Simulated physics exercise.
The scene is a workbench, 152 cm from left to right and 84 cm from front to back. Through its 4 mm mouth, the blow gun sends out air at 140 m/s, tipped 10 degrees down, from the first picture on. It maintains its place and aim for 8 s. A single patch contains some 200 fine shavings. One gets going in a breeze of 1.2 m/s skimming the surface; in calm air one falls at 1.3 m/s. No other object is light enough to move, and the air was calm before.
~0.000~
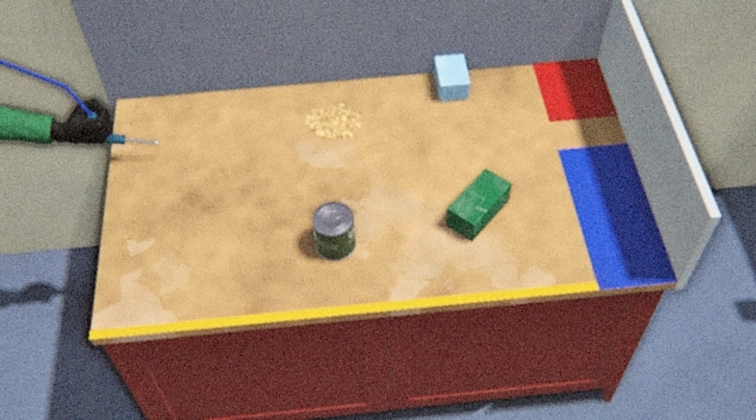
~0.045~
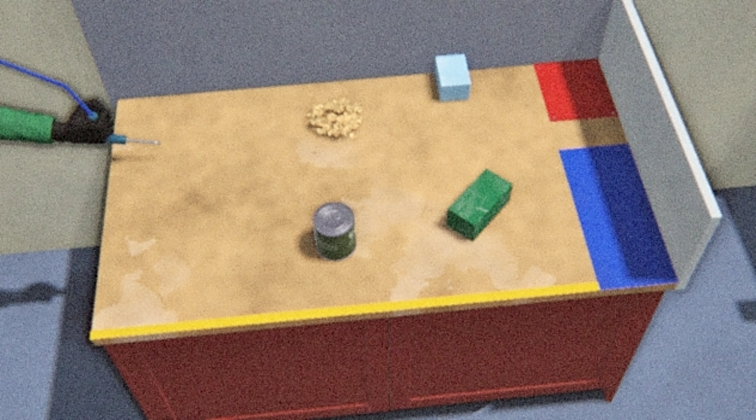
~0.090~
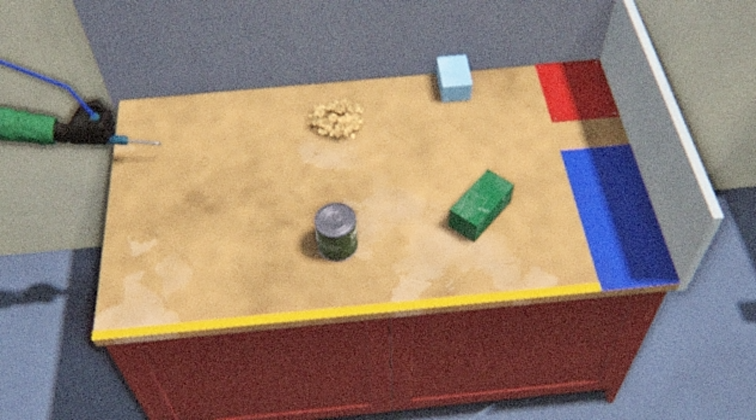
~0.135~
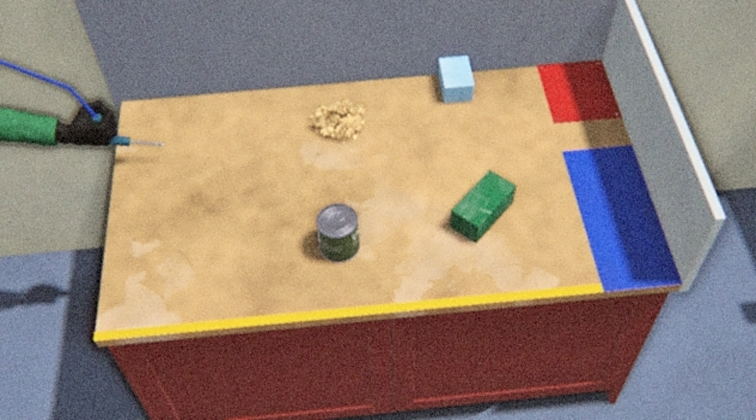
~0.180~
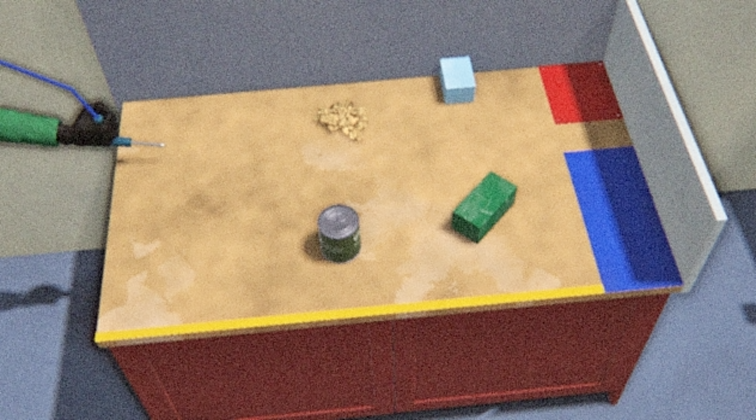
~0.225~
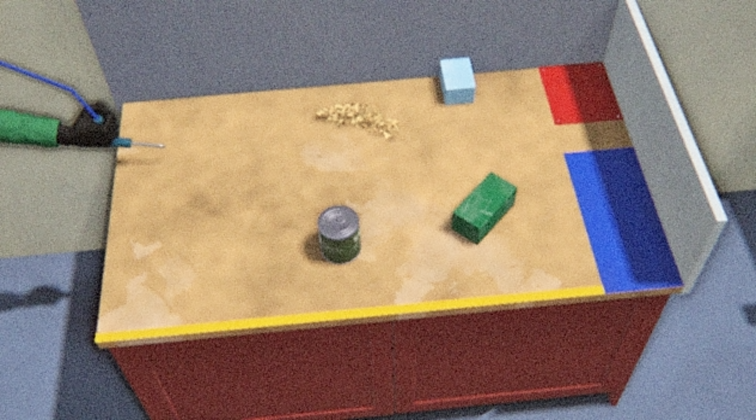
On a workbench with a tin and two blocks, a small heap of pale shavings sat still before a fixed nozzle on the left, then some spread a short way to the right.
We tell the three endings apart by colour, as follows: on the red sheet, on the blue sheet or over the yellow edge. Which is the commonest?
My pick is red.
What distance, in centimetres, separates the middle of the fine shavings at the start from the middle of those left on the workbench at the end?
Close to 55 cm.
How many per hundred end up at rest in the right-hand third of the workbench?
Share at the end: Close to 60 %.
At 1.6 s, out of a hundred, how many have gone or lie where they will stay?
The share is about 40 %.
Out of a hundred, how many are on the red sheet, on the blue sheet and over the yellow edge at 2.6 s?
Roughly 40 % red, 0 % blue and 0 % yellow.
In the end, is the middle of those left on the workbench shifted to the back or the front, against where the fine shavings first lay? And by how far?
The middle ends up shifted toward the far edge, about 15 cm.
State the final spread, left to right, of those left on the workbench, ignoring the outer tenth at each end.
Around 60 centimetres from left to right.
After 1.6 s the count stands so, 44 % are on the red sheet, 0 % on the blue sheet and 0 % over the yellow edge; the middle of those still in play is near (533, 72).
After 2.6 s the count stands so, 43 % are on the red sheet, 0 % on the blue sheet and 0 % over the yellow edge; the middle of those still in play is near (530, 72).
After 4.4 s the count stands so, 42 % are on the red sheet, 0 % on the blue sheet and 0 % over the yellow edge; the middle of those still in play is near (517, 75).
After 8.0 s, at the end, 38 % are on the red sheet, 0 % on the blue sheet and 0 % over the yellow edge; the middle of those still in play is near (501, 70).
